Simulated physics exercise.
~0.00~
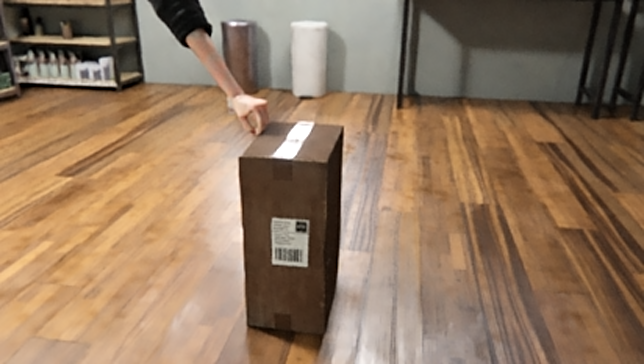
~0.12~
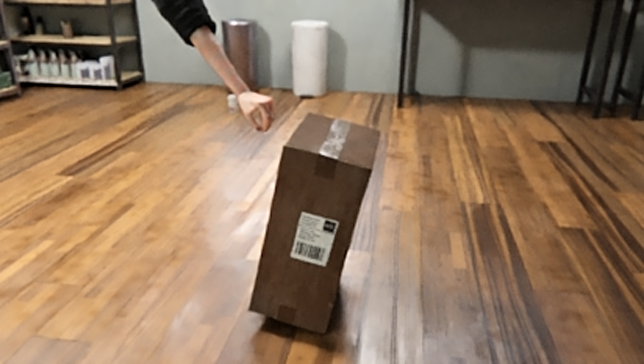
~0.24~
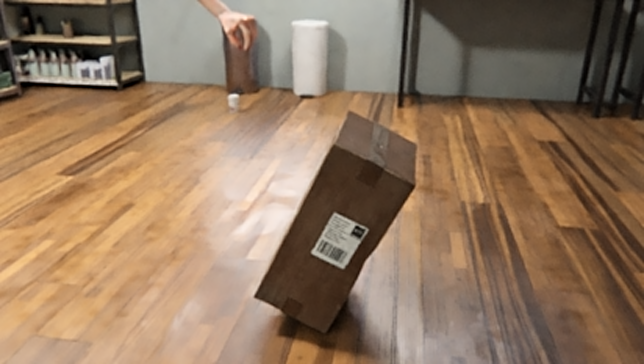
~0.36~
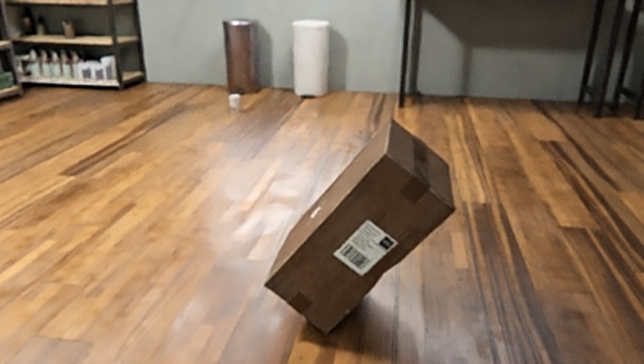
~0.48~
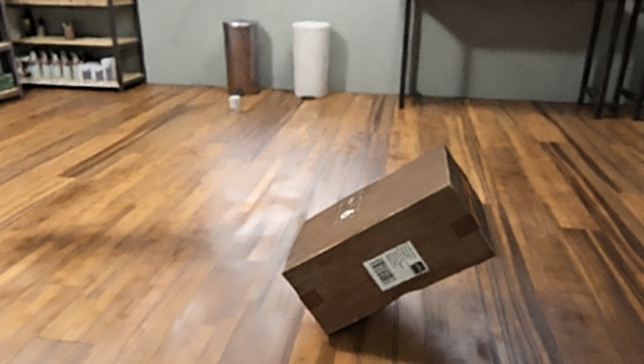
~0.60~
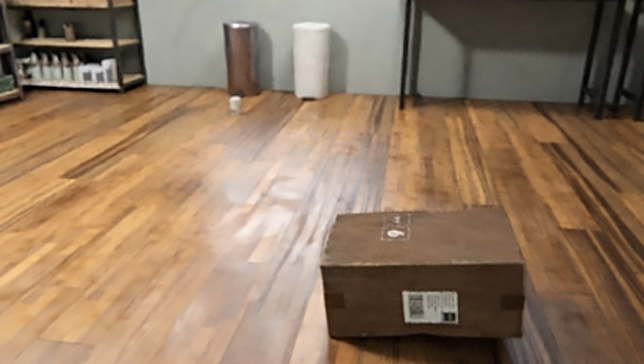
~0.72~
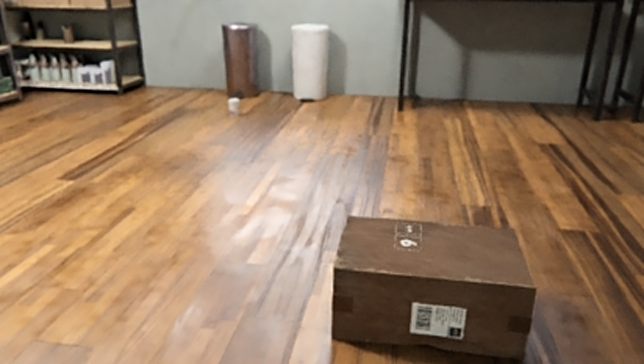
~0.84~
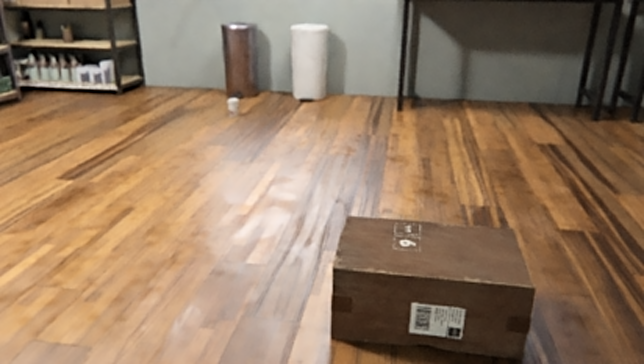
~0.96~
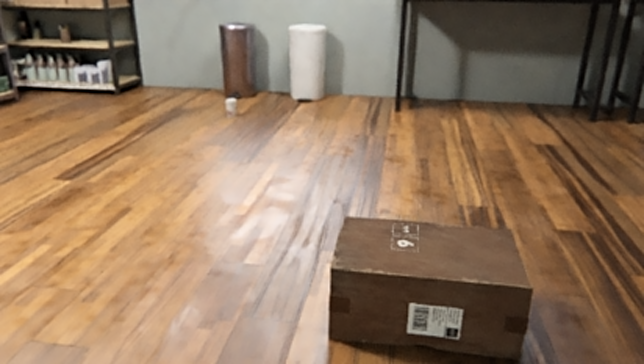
A hand at the top of a tall brown box on a wooden floor let go and drew back out of view as the box leaned to the right, tipped further and fell over, ending up lying still on its side.
